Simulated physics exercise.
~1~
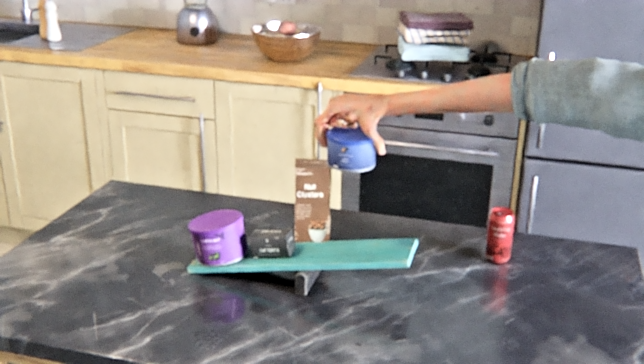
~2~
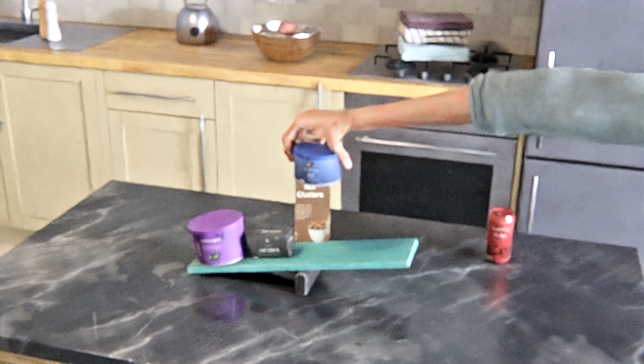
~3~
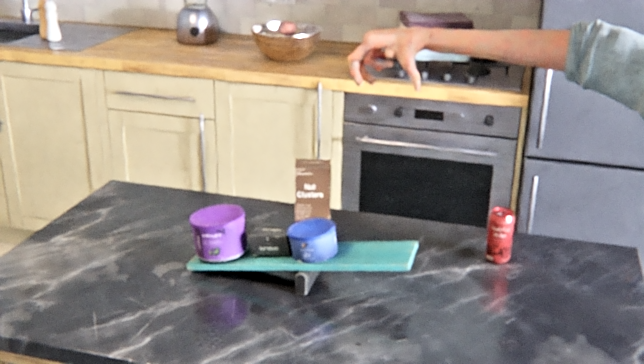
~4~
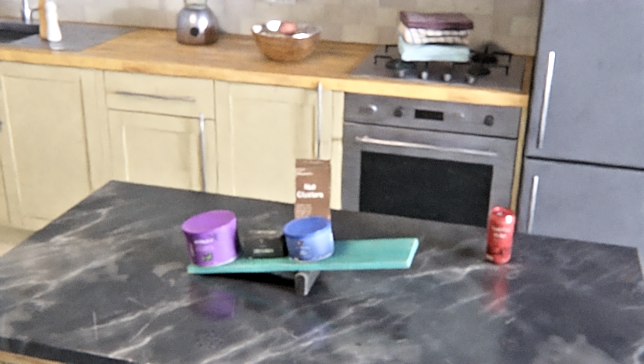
A hand lowered a blue tub onto a tilted turquoise plank, beside a small black packet and a purple tub, then let go and drew away to the right. The plank kept its lean, and everything stayed standing, including the red can nearby.
